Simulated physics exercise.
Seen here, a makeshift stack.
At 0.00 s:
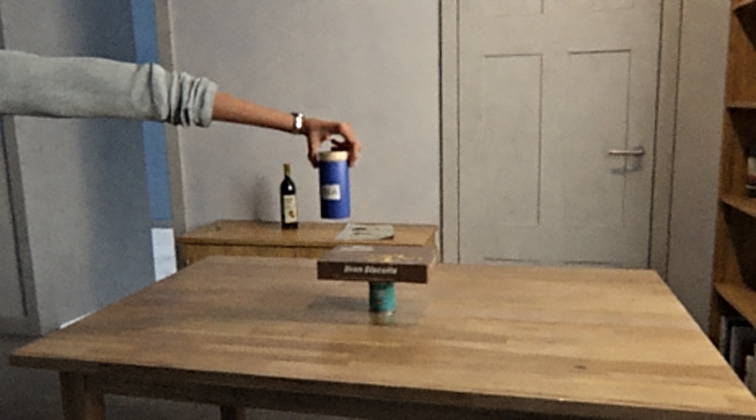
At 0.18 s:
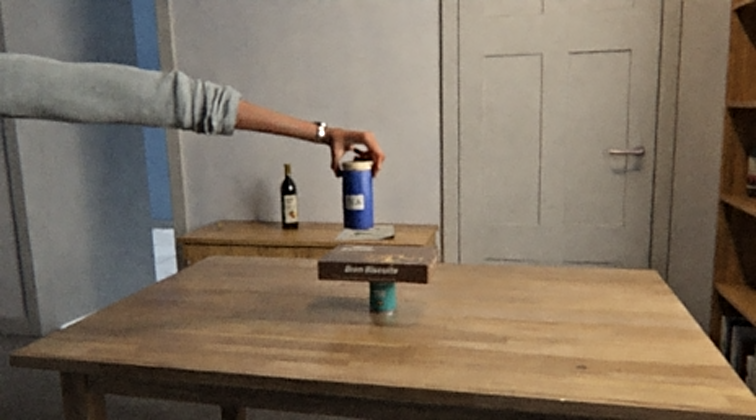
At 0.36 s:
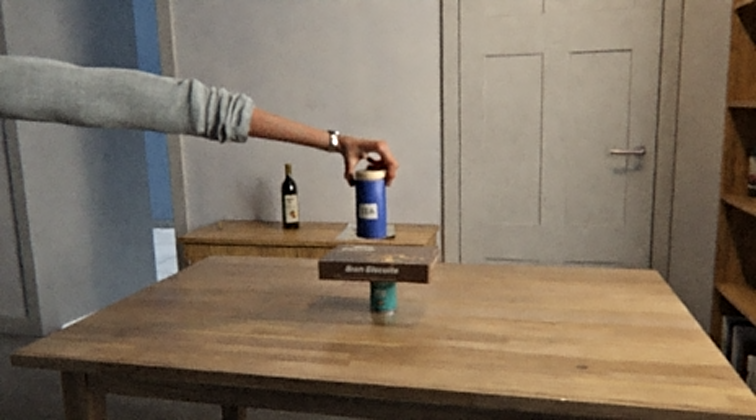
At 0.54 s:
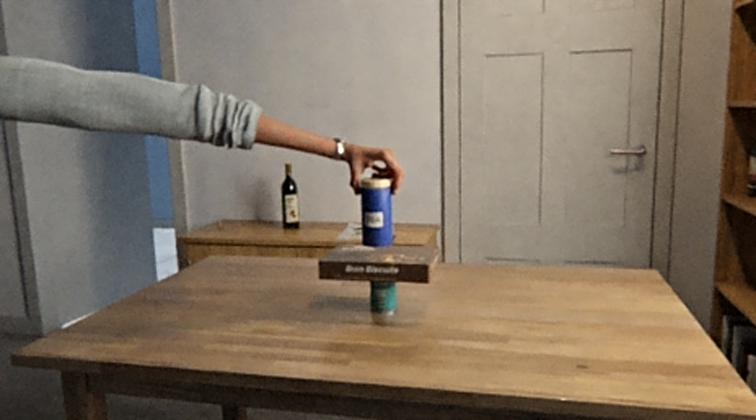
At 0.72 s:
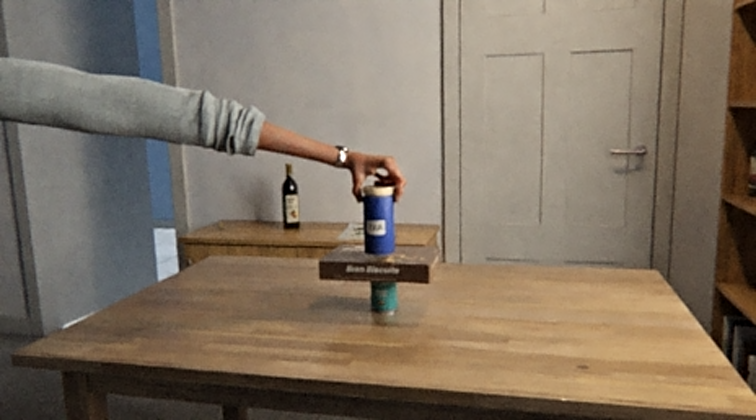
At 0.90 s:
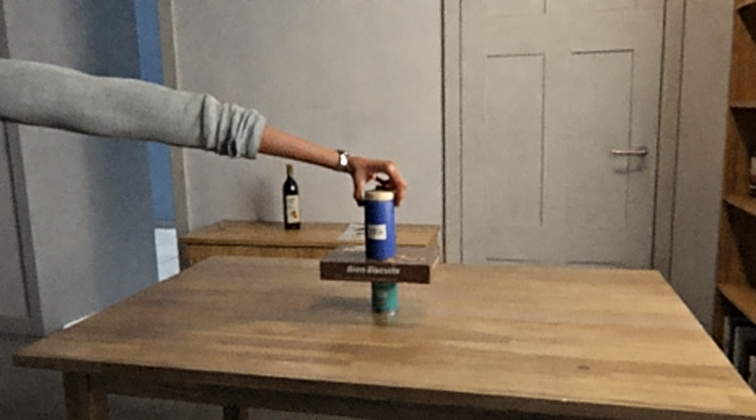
A hand holding a blue jar moves right and downward over a wooden table, lowering the jar onto a flat box that rests on a small turquoise tin, and the fingers remain on its lid.
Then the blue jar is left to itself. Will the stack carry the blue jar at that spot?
In the end the stack holds.
After 1.10 s, nothing has stirred.
After 1.30 s, blue jar resting near (379, 224).
At rest (2.0 s), all 3 in place. Seen from the same camera at the end, blue jar near (379, 224). The stack stays up.
